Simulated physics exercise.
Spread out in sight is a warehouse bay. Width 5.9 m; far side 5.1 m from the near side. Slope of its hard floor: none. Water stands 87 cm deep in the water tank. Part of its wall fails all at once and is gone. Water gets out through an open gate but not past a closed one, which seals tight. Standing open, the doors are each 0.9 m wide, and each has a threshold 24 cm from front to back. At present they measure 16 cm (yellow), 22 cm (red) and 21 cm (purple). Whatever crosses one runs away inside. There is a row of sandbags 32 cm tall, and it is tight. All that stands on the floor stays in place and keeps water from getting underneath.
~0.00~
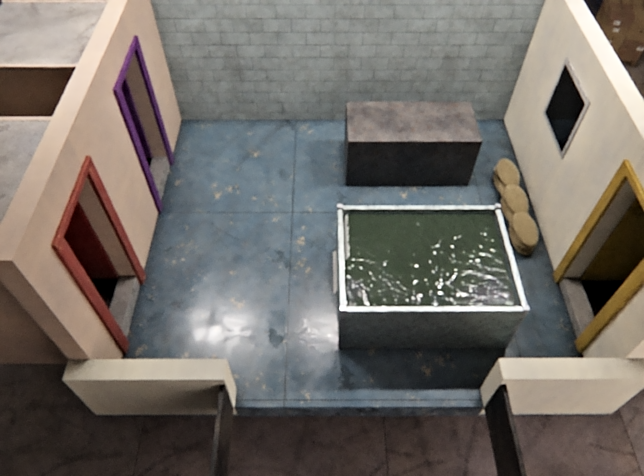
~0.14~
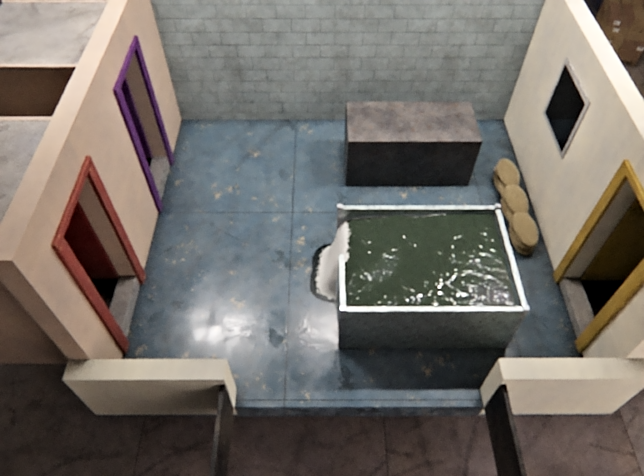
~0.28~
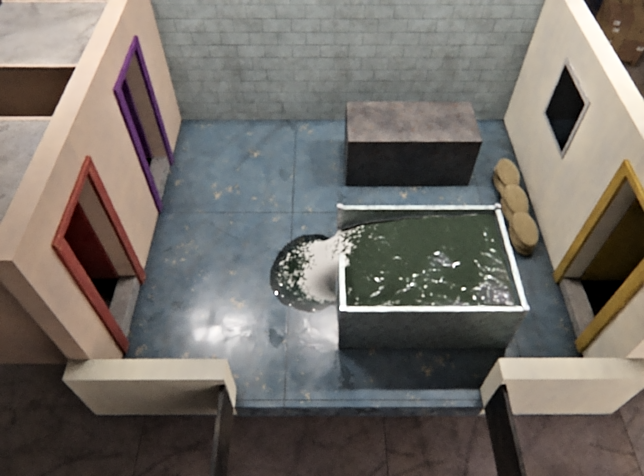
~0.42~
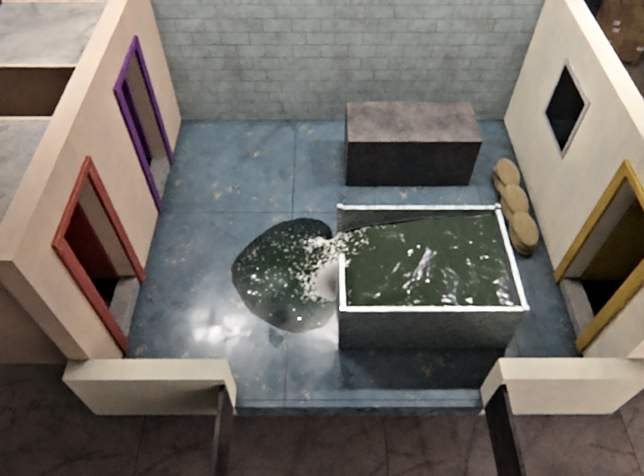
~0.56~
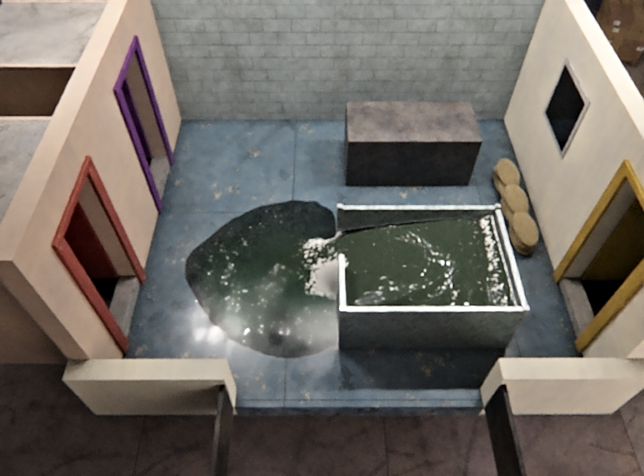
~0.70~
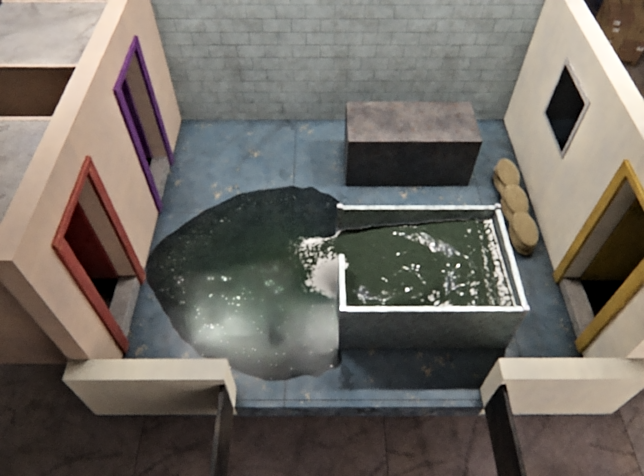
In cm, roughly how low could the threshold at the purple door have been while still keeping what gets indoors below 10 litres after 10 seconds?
About 20 cm.
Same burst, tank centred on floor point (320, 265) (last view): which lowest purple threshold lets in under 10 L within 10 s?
About 30 centimetres.
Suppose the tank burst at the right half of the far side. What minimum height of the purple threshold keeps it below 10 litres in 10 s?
It needs to be about 14.5 cm high.
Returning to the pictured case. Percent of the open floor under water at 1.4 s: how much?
Close to 40 per cent of it is wet.
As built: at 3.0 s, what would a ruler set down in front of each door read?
Depths, in cm - yellow: 0, red: 23, purple: 17.
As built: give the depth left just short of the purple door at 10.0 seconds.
Some 8.5 centimetres.
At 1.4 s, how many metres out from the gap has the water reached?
Distance from gap: Approx. 3.8 m.
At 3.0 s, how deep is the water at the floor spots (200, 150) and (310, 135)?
17 and 6 cm.
After 1.4 s water covers 40 % of the floor, deepest (46 cm) near (333, 267); 23 cm at the purple door, 0 litres in over its 21 cm threshold.
After 3.0 s water covers 50 % of the floor, deepest (32 cm) near (182, 121); 17 cm at the purple door, 6 litres in over its 21 cm threshold.
After 10.0 s water covers 95 % of the floor, deepest (16 cm) near (480, 128); 9 cm at the purple door, 7 litres in over its 21 cm threshold.
At the purple door as built, the water arrived by 1.1 s and peaked near 26 cm at 1.8 s.
With a threshold of 17.5 cm, 20 litres would have come in within the 10 s; with 23.5 cm, 2 litres. So under 10 litres takes about 20 cm.
